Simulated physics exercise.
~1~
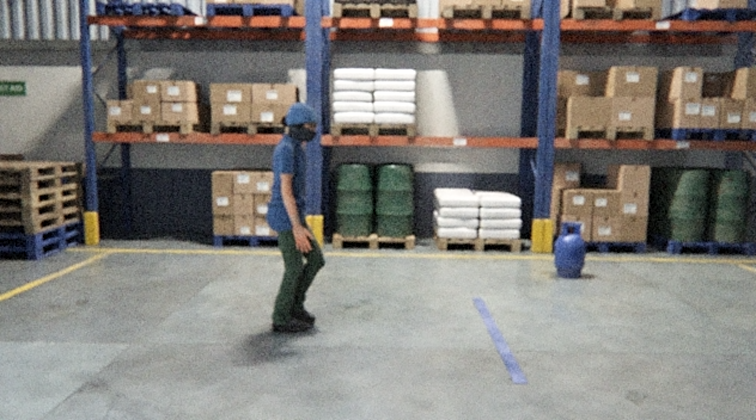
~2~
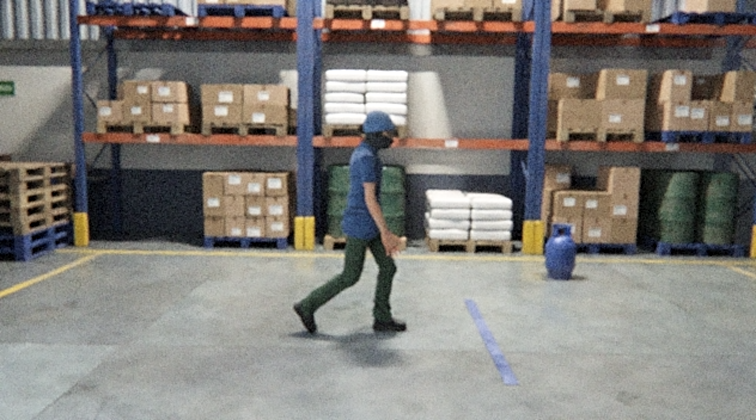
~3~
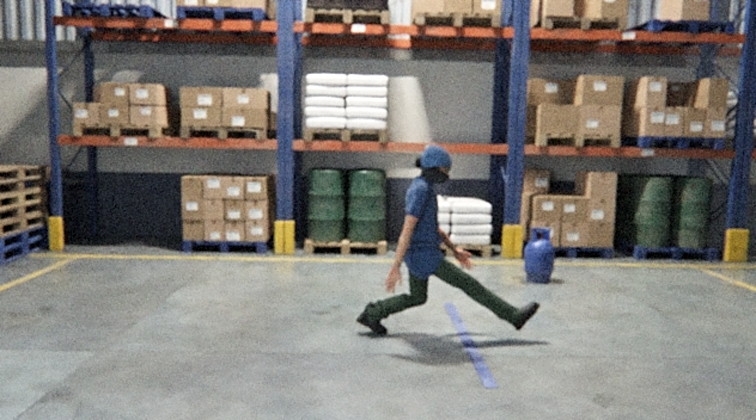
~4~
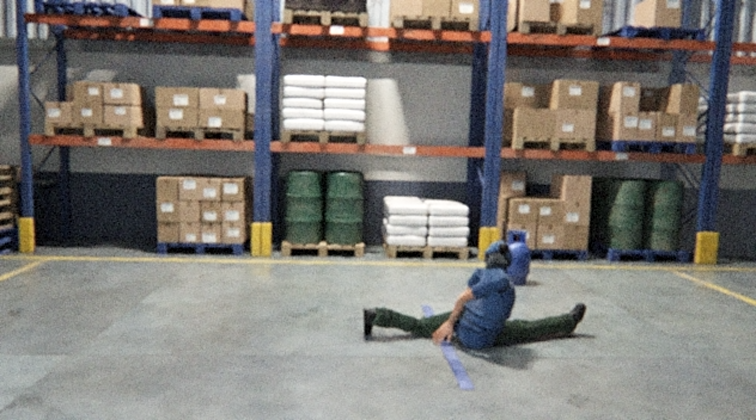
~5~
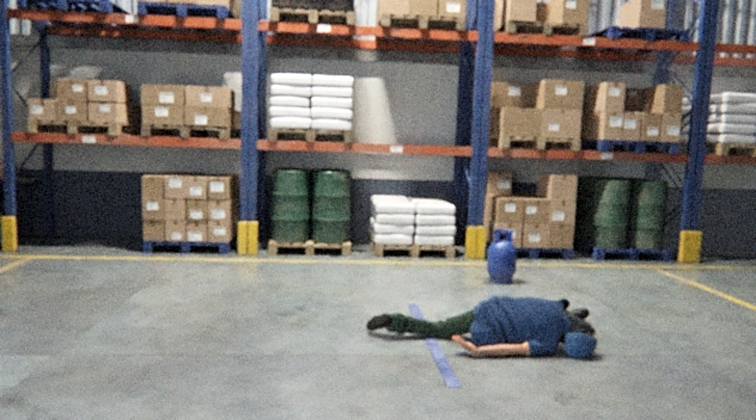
In a warehouse, a person walks right, slides into a split, and collapses beyond a blue strip.
